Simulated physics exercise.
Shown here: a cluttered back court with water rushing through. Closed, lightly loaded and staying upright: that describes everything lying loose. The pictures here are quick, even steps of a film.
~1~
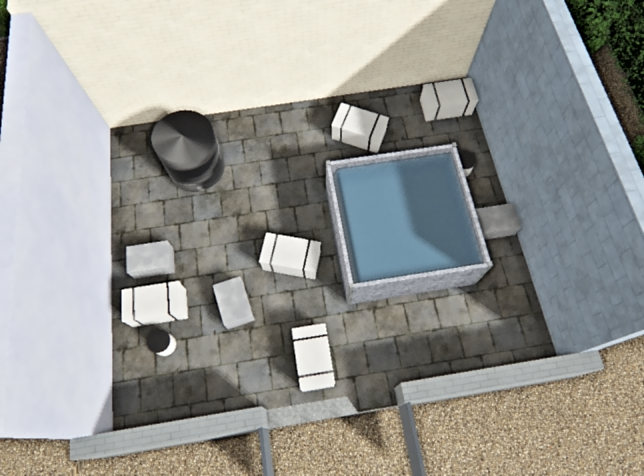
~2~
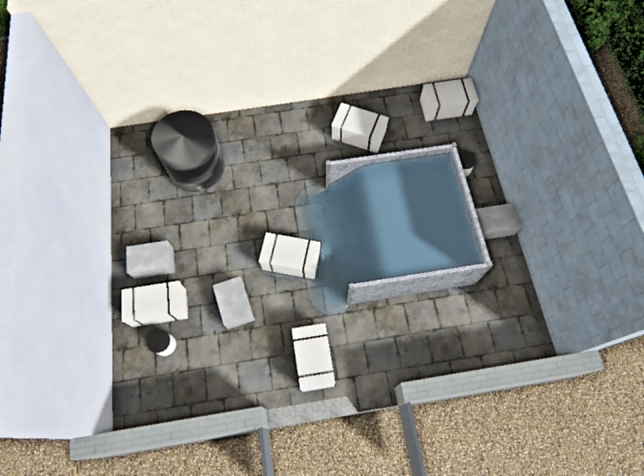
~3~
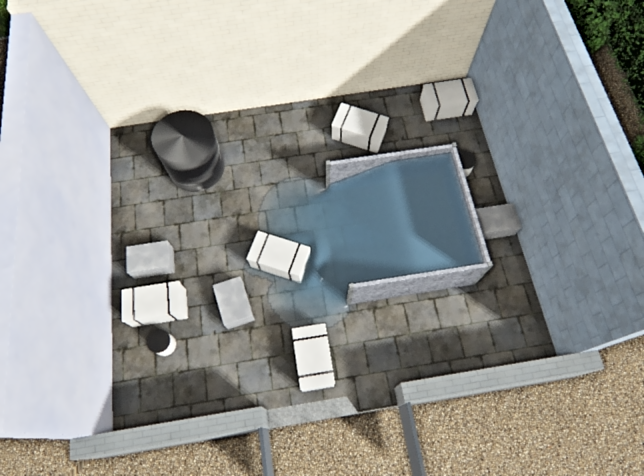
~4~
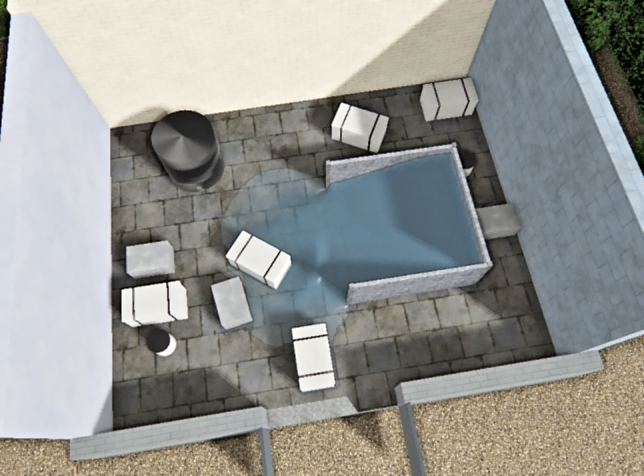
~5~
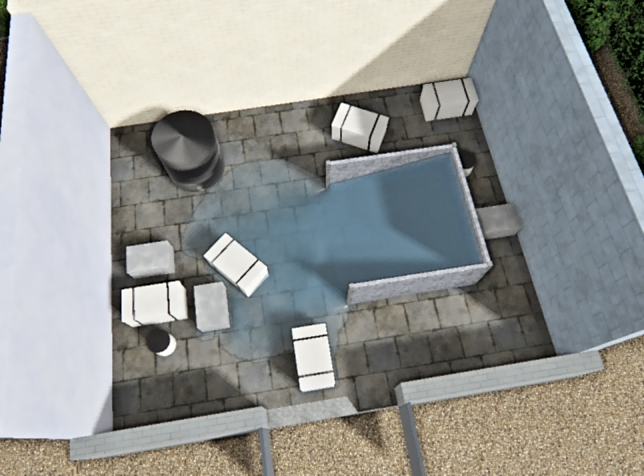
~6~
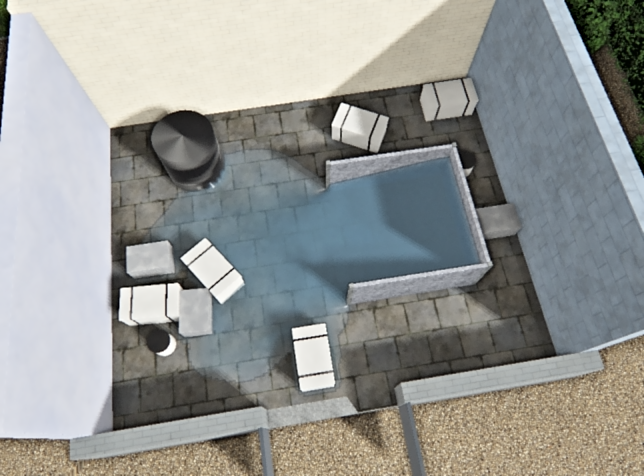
A cluttered paved courtyard with water spreading left from an opened walled pool, pushing a white trunk, then a grey crate.
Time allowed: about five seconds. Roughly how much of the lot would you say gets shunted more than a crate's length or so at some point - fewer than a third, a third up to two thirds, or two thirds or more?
It is a middling share of a third to two thirds.
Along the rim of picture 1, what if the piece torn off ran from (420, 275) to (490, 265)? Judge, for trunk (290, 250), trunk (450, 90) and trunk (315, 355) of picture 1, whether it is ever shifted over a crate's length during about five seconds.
Falls short, travels that far, travels that far.
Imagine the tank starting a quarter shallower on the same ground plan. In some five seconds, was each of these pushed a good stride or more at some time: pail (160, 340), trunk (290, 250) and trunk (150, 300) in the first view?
Order as given: Displaced that much; displaced that much; displaced that much.
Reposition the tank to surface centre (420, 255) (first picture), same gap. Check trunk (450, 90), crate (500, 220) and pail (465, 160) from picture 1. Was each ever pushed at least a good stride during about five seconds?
Not far, Not far, Not far.
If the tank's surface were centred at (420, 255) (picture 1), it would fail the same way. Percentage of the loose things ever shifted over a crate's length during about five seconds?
Close to 60 in a hundred.
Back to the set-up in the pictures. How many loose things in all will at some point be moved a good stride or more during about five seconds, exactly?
6.
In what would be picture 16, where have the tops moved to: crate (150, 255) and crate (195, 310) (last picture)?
The first top is close to (118, 276) and the second close to (130, 405).
A moment on, 2 of 10 are well off their spots; 1 afloat.
Next, 4 of 10 are well off their spots; 5 afloat.
Later, 5 of 10 are well off their spots; 5 afloat.
In the end, 6 of 10 are well off their spots, and 6 have been at some point; 4 afloat.
